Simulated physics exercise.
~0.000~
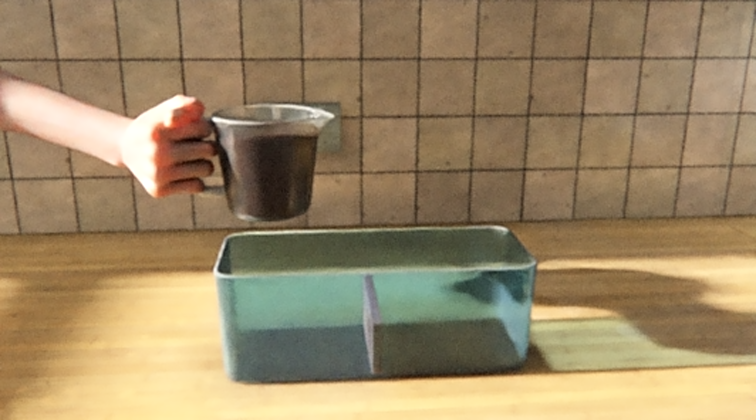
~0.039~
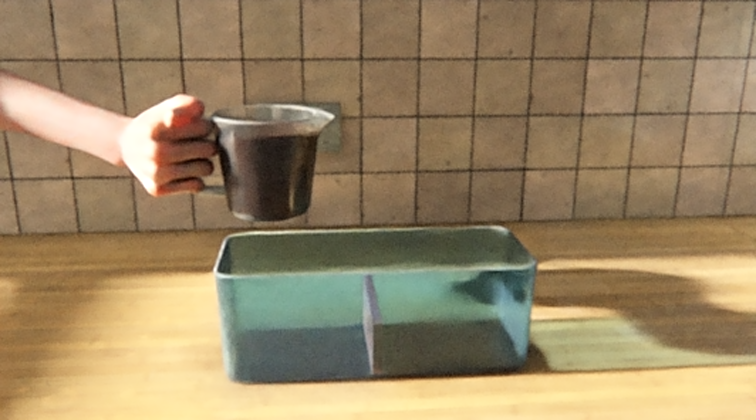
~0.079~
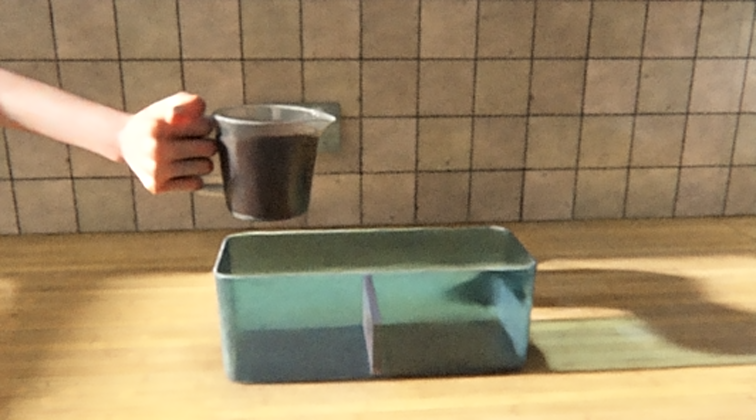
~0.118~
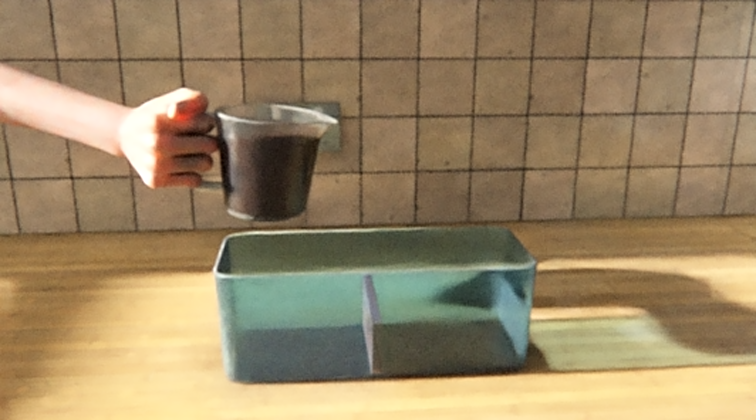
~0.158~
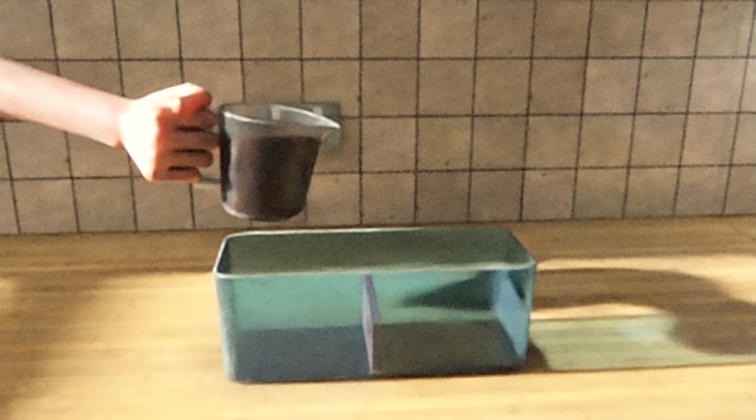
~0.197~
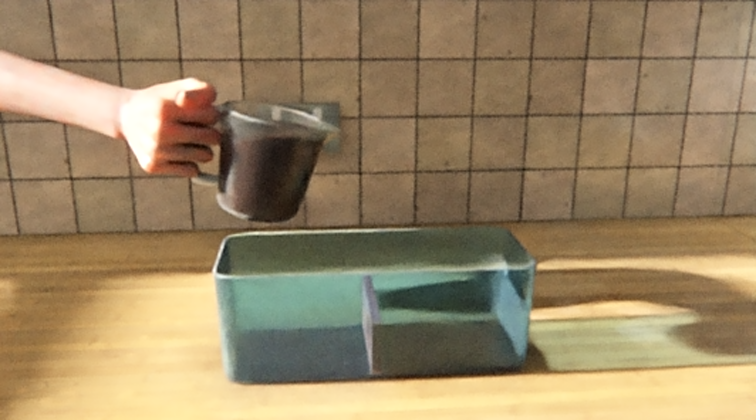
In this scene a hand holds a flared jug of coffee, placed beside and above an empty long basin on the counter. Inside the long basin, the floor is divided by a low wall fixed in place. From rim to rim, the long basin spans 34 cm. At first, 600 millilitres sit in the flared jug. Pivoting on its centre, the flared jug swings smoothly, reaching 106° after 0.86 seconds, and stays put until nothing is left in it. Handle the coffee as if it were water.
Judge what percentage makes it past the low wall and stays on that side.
Some 56 per cent makes it over and stays.
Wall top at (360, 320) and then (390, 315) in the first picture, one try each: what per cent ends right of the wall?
First 75, then 30 per cent.
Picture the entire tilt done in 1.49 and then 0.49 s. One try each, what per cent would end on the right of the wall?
Some 70 and 40 per cent, in that order.
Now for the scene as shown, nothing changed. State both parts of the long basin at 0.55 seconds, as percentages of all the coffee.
0 on the left, 12 on the right, roughly.
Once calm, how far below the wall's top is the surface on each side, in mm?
Left: Roughly 48 mm; right: Roughly 46 mm.
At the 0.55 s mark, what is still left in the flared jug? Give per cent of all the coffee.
At that time about 66 in a hundred parts are still held.
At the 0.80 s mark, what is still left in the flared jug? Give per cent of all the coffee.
12 %.
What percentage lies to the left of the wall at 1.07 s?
I'd say near 42 percent.
Then, 0.55 s in, the tilt is 75° and 67 per cent is still to pour, 0 is left of the wall and 12 right of it.
Then, 0.80 s in, the tilt is 105° and 13 per cent is still to pour, 25 is left of the wall and 54 right of it.
Then, 1.07 s in, the tilt is 106° and 0 per cent is still to pour, 43 is left of the wall and 56 right of it.
Then, 1.36 s in, the tilt is 106° and 0 per cent is still to pour, 43 is left of the wall and 56 right of it.
Finally, 43 per cent lies left of the wall, 56 right of it and 1 outside.
